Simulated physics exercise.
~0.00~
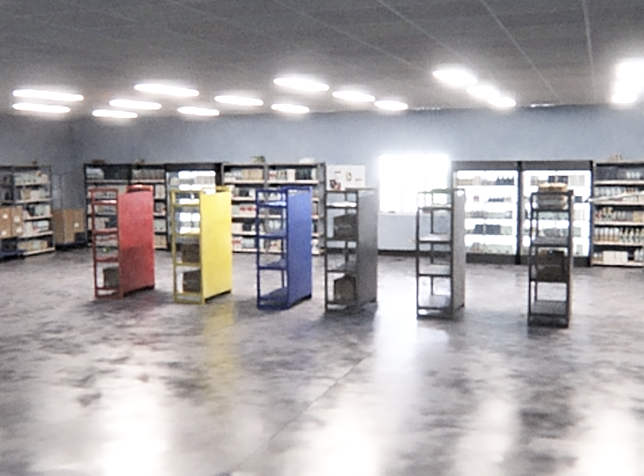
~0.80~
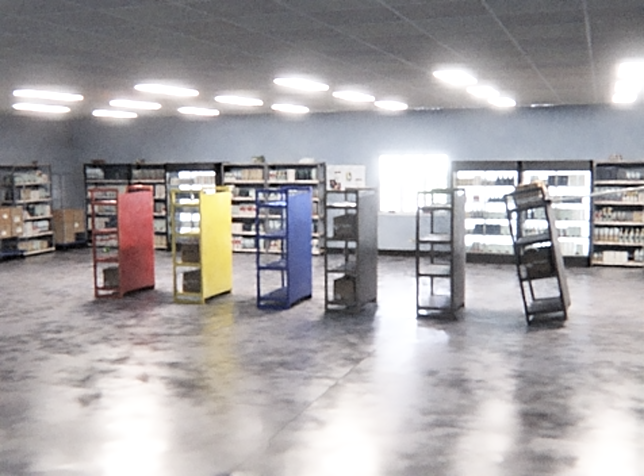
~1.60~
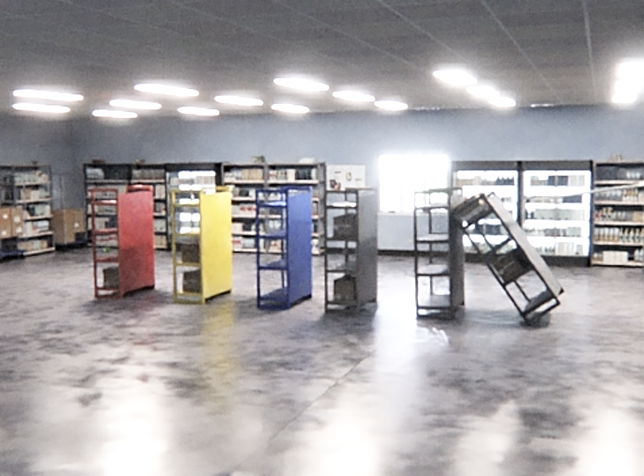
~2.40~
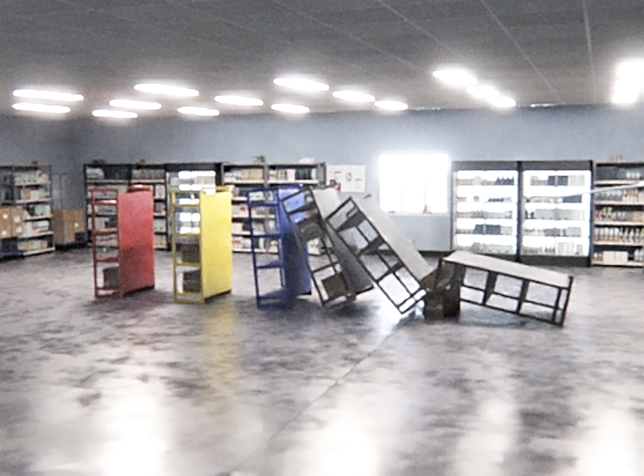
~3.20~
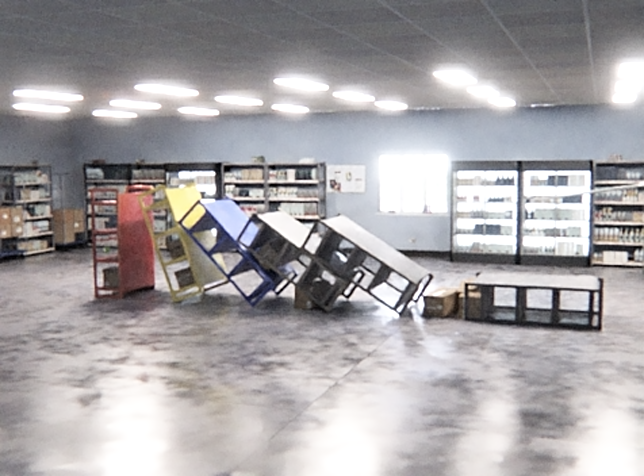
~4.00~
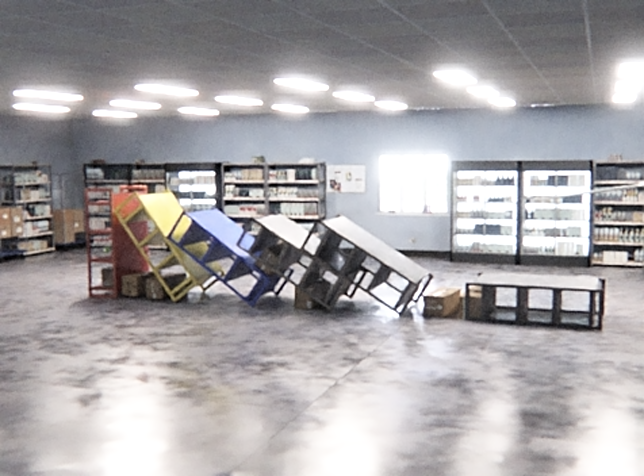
Freestanding shelving units in a shop toppling leftward one after another, ending in a leaning row against the upright red unit.
